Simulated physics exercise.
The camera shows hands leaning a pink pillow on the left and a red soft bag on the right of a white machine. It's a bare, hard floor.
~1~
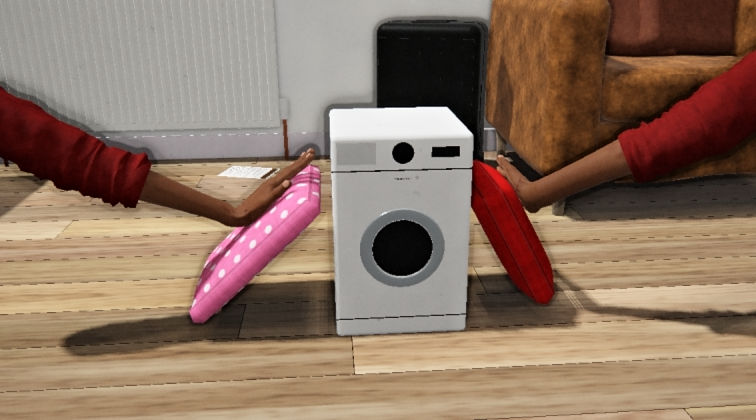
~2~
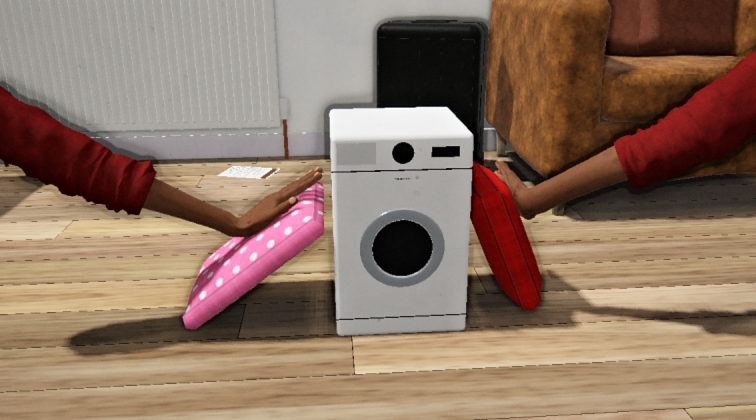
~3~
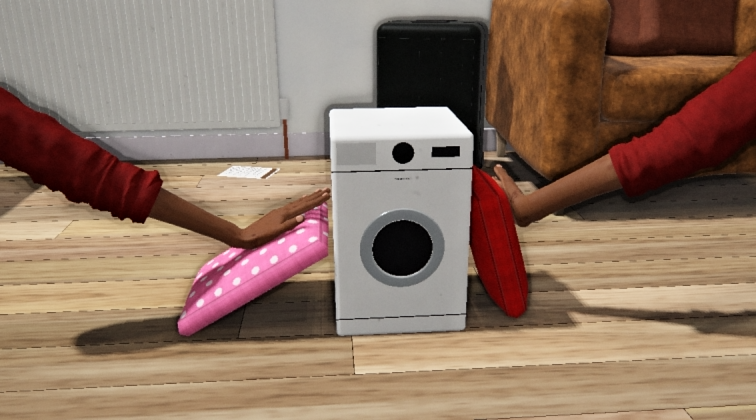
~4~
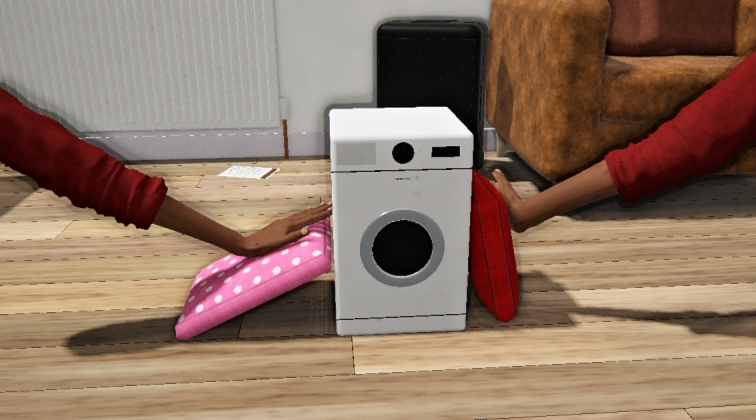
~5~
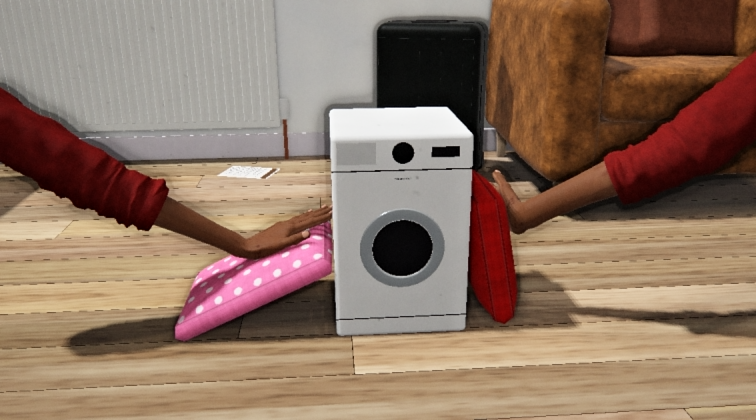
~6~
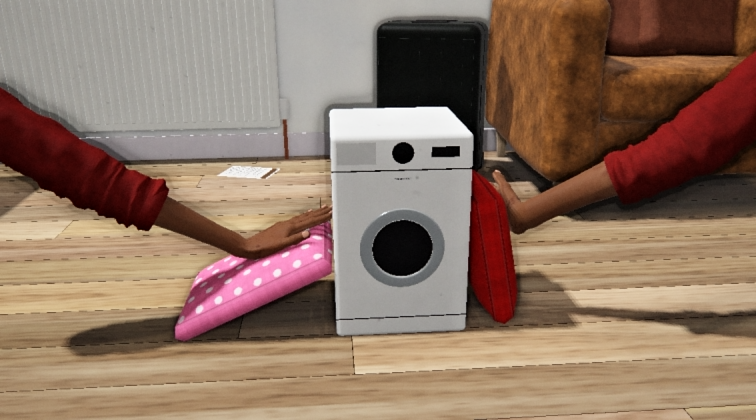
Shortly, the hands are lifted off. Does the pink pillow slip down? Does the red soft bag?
Checking both, the pink pillow slips down, the red soft bag does not slip.
Then, 0.30 s later than the last view, pillow flat on the floor near (254, 294); soft bag against the side near (483, 243).
Finally, pillow flat on the floor near (253, 296); soft bag against the side near (483, 243). The pink pillow slips and lies down and the red soft bag holds its lean.
